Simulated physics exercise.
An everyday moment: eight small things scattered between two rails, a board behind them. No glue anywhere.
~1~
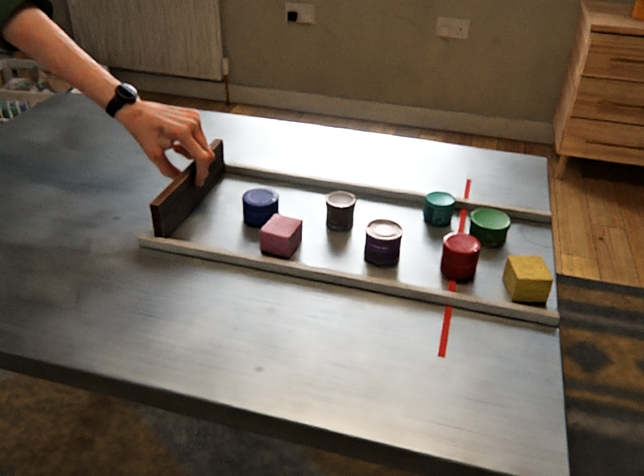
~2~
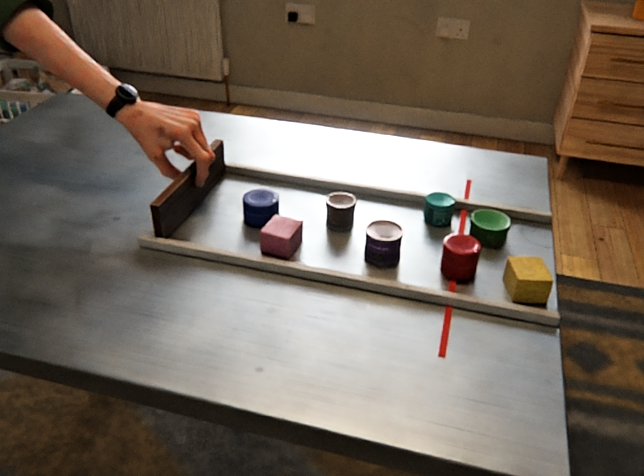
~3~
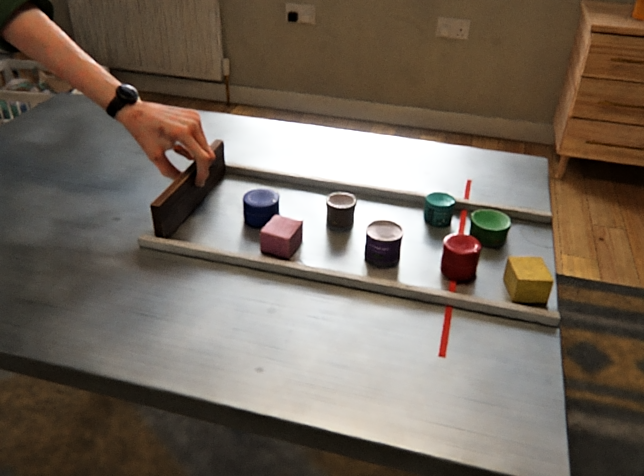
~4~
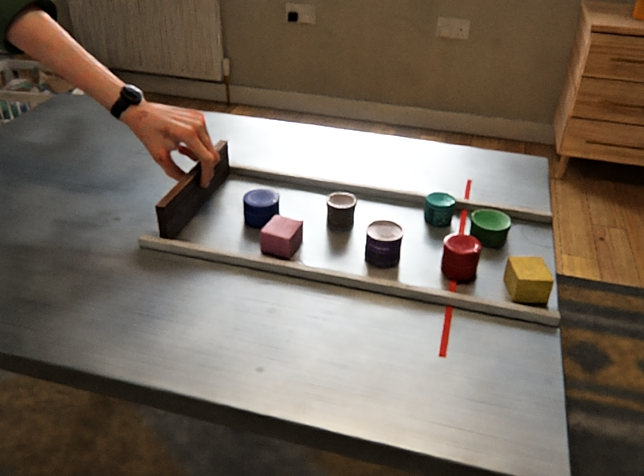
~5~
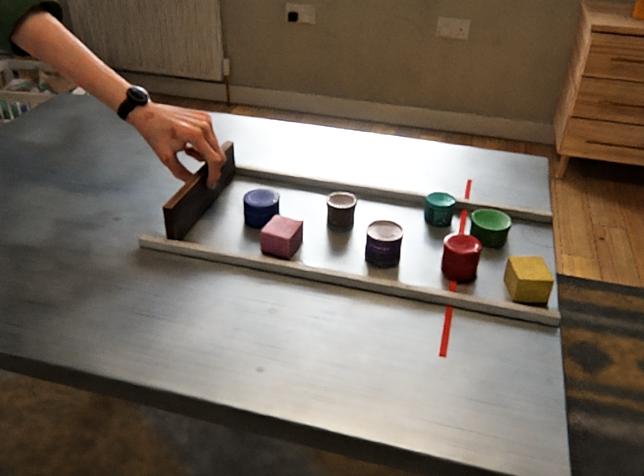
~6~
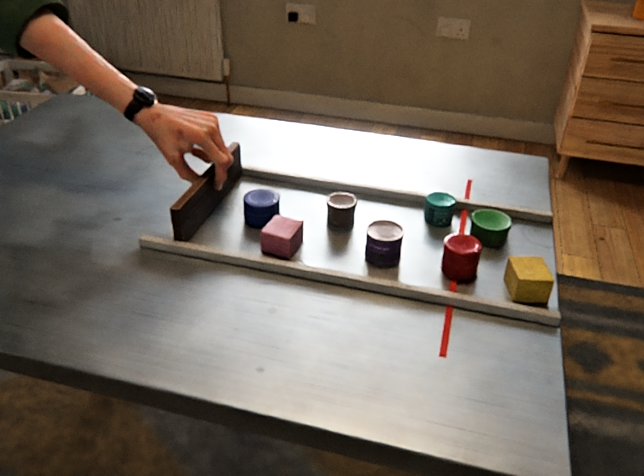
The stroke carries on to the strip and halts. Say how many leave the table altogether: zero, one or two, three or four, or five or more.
Outcome: The number that fall off is one or two.
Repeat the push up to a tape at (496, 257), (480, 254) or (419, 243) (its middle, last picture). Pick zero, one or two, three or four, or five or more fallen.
Taking them in turn, 1 or 2; one to two; none at all.
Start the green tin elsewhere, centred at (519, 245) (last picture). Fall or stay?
From there it remains up.
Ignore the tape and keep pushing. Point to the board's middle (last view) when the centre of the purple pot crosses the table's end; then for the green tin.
About (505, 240), and (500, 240) for the other.
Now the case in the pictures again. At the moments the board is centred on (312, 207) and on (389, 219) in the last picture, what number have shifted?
At the one place 3, at the other 5.
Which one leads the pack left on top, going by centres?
The red lid ends nearest.
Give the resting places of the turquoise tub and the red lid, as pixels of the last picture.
First (479, 210), then (552, 269).
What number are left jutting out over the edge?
The number is 1.
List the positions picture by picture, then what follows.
Yellow block (527, 278); green tin (489, 227); red lid (460, 256); board (192, 186); tape (458, 250), in the first frame.
Green tin (489, 228); brown pot (341, 211), in the second frame.
Red lid (460, 257); pink block (282, 236), in the third frame.
Yellow block (527, 279); blue lid (262, 207), in the fourth frame.
Green tin (489, 228); board (204, 189), in the fifth frame.
Yellow block (528, 279); green tin (490, 228); red lid (461, 257); board (210, 190); tape (459, 250), in the sixth frame.
A little later, none off yet; yellow block at rest near (528, 279); green tin at rest near (490, 228); red lid at rest near (461, 257).
Next, none off yet; yellow block moving near (536, 282); green tin at rest near (490, 228); red lid shifted about its own width near (498, 263).
When it is over, the number that fall off is one or two; down, yellow block.
